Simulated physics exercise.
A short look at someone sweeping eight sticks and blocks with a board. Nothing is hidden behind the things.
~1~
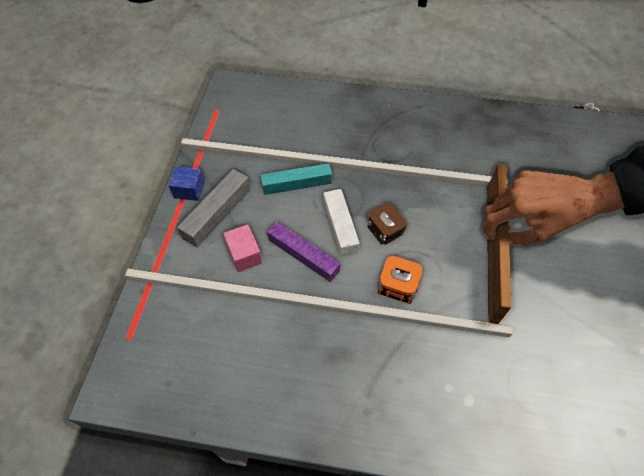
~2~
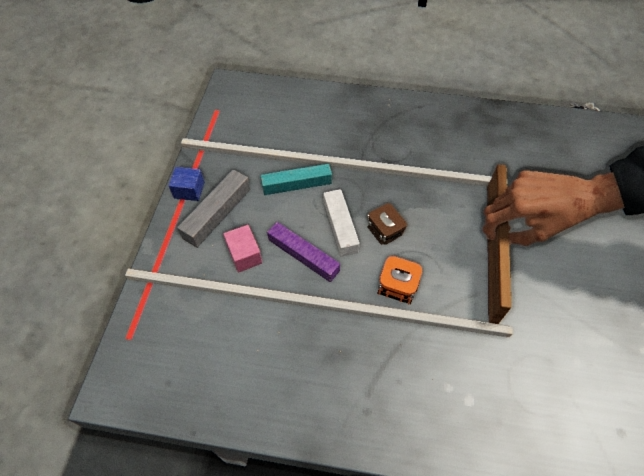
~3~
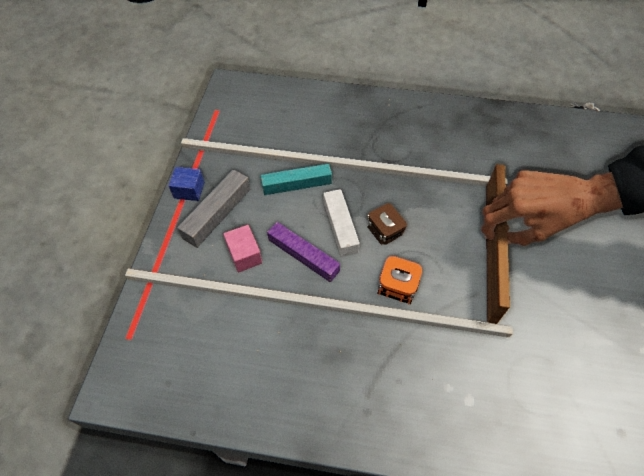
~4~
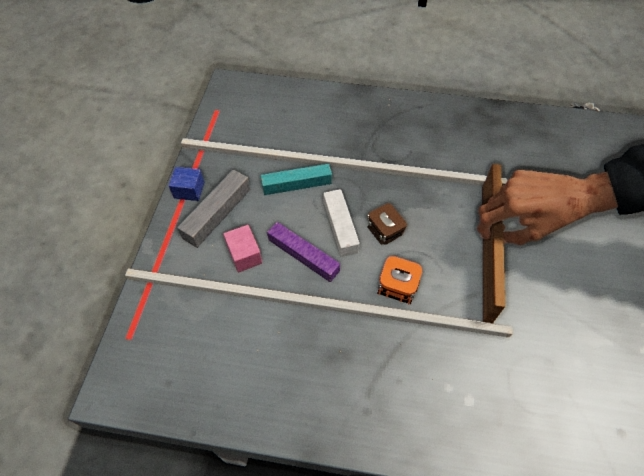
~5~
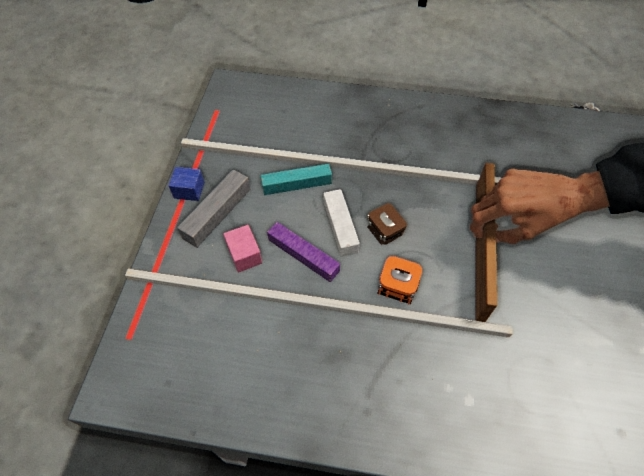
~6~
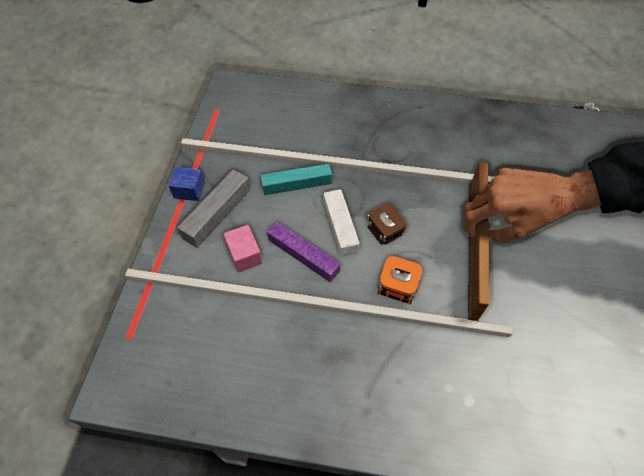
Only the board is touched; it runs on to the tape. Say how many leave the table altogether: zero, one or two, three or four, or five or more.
Here the number that fall off is five or more.
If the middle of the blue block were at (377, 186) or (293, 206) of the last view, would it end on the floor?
In that order, it remains up; comes down.
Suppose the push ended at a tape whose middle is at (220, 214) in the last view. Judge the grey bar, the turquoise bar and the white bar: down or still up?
The grey bar goes over, the turquoise bar does not fall, the white bar does not fall.
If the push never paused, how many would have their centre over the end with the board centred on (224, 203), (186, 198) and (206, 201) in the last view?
In that order 2, 6 and 3.
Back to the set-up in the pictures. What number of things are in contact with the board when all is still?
That makes 2.
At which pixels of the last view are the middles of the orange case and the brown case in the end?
Near (142, 248) and (171, 188).
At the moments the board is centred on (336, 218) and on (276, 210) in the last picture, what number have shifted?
The counts are 4 and 8.
Soon after, none off yet; blue block at rest near (187, 184); grey bar at rest near (216, 208); pink block at rest near (243, 249).
At rest, the number that fall off is five or more; fallen, white bar, purple bar, turquoise bar, pink block, grey bar and blue block.
